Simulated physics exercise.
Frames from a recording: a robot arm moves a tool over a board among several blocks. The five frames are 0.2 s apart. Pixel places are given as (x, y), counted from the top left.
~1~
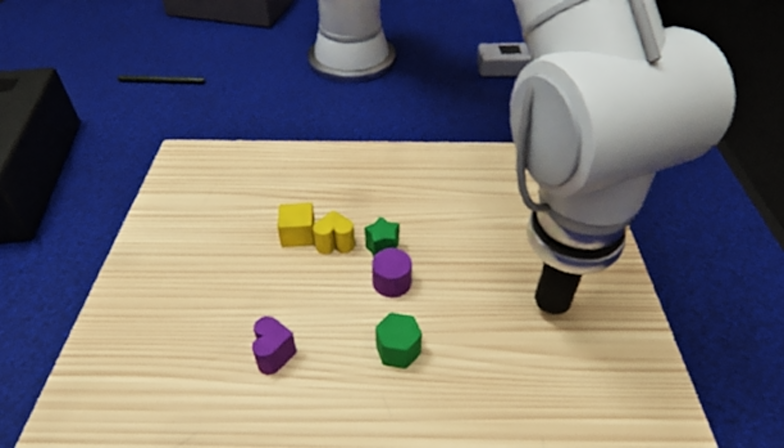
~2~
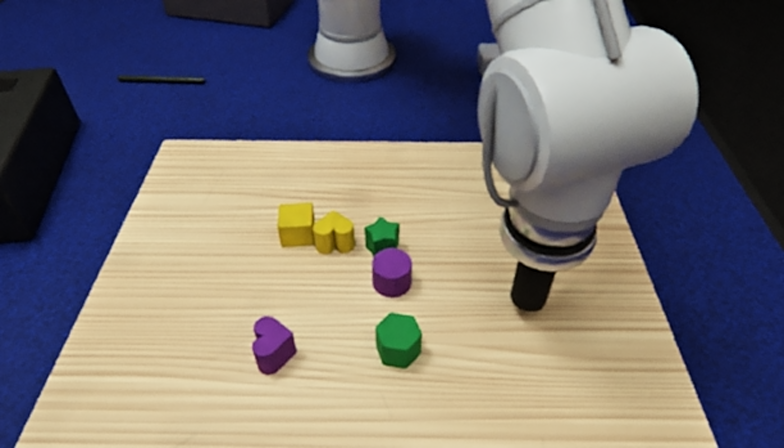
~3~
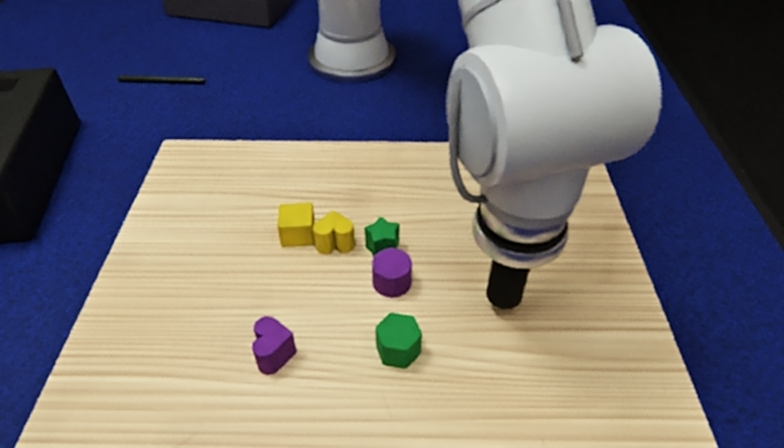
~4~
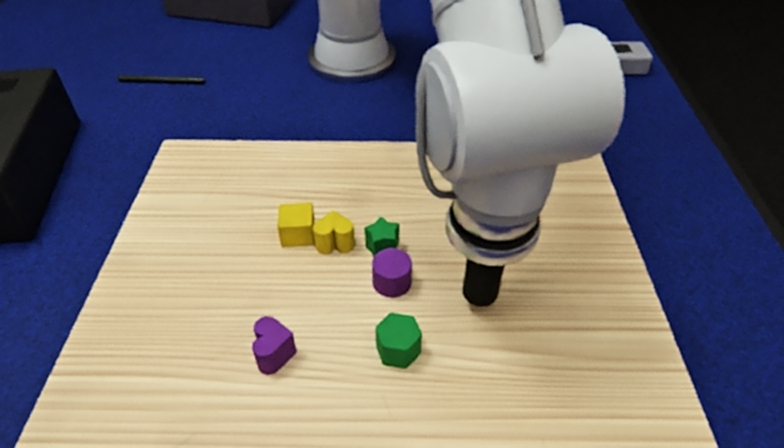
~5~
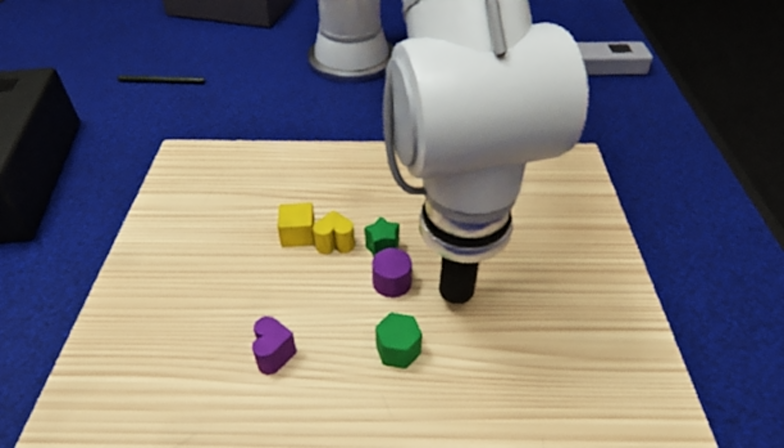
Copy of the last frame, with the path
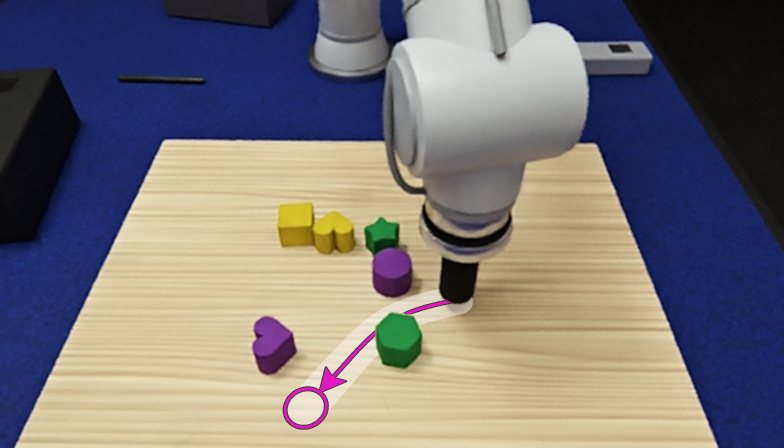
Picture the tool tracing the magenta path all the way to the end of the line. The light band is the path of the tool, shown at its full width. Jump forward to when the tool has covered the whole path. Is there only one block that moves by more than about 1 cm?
I'd say yes.
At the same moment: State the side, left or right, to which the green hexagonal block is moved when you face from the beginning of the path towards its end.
Side: Left.
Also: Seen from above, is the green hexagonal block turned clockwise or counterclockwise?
The twist is anticlockwise.
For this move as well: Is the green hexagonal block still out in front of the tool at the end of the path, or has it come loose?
Slid off.
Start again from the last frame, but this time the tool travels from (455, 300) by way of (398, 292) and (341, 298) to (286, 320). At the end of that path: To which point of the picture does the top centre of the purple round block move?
It is at (341, 248).
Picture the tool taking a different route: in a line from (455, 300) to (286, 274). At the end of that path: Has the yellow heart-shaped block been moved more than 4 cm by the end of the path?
Answer: No.
The line goes from (455, 300) through (398, 318) and (351, 357) to (306, 408).
What follows on the original path. One third of the way, tool (398, 308); nothing pushed yet.
Two thirds of the way, tool (350, 348); green hexagonal block (389, 354), turned 60° anticlockwise.
At the end, tool (304, 398); purple round block unmoved; green hexagonal block (388, 354), turned 60° anticlockwise.
